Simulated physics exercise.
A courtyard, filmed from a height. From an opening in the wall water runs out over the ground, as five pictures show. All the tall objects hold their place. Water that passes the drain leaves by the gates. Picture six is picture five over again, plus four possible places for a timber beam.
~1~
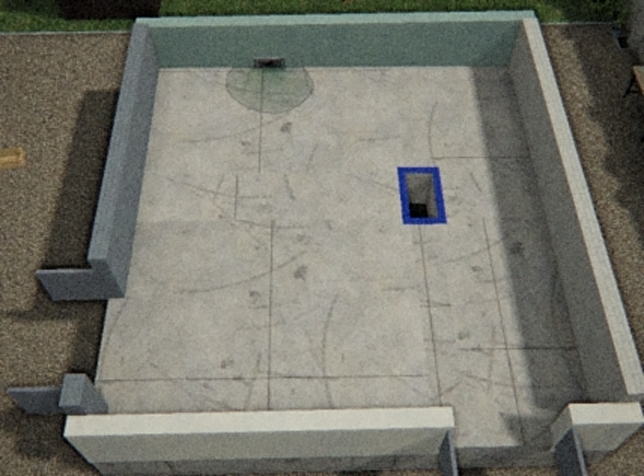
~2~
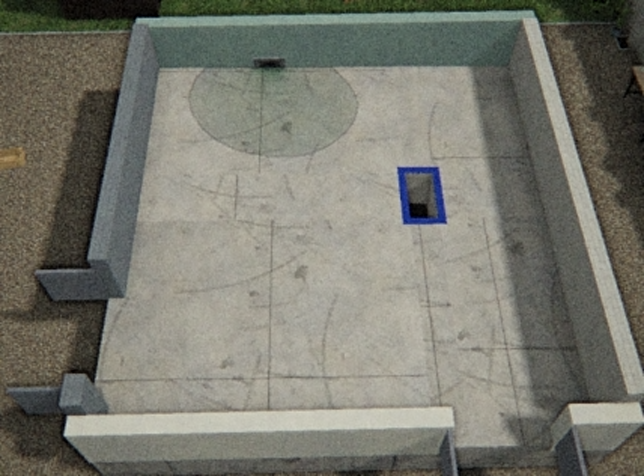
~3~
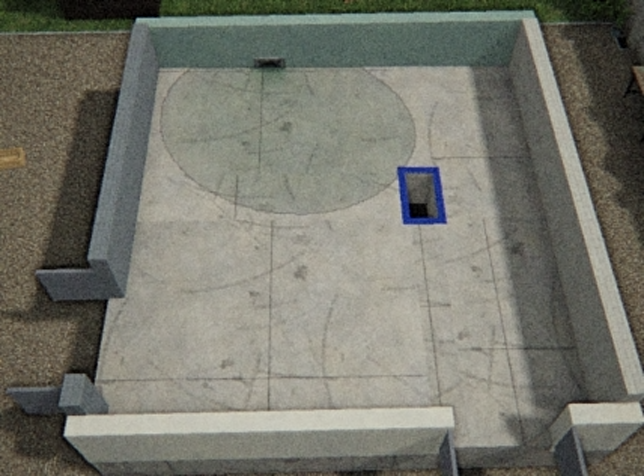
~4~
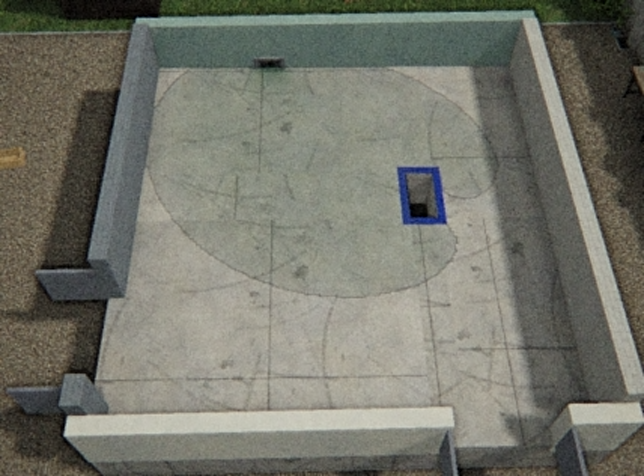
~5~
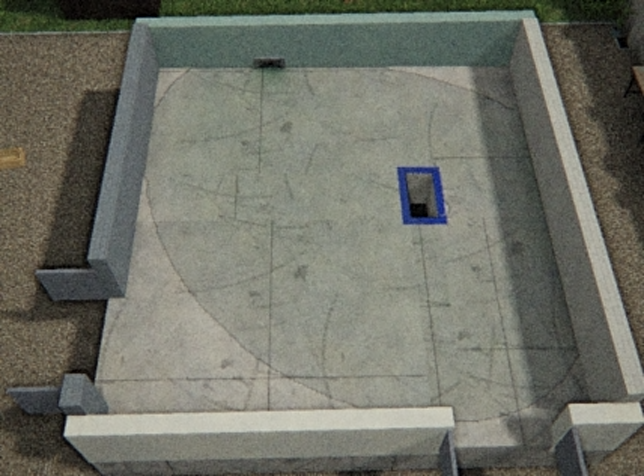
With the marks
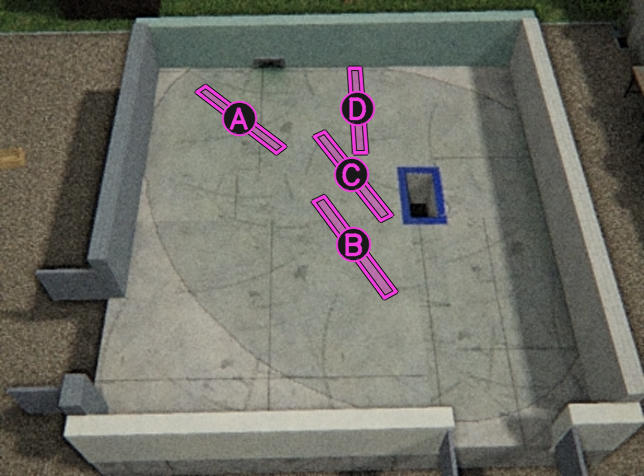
At the start, a small patch of water lies below an outlet in the far wall of a walled concrete yard, seen from above. The thin sheet widens across the floor, reaches the blue-edged drain pit and wraps around it, then spreads over most of the ground to the near wall.
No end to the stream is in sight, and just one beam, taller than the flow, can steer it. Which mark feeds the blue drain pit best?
The answer is place A.
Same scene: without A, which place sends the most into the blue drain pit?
That would be B.
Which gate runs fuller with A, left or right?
More leaves on the right.
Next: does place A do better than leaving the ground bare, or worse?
Better.
In magenta, A from (201, 89) to (280, 149); B from (318, 199) to (390, 294); C from (319, 134) to (386, 217); D from (360, 152) to (354, 68).
If A is chosen, about 36 % of the stream goes into the blue drain pit, about 63 % out by the gates.
If B is chosen, about 24 % of the stream goes into the blue drain pit, about 75 % out by the gates.
If C is chosen, about 13 % of the stream goes into the blue drain pit, about 86 % out by the gates.
If D is chosen, about 13 % of the stream goes into the blue drain pit, about 86 % out by the gates.
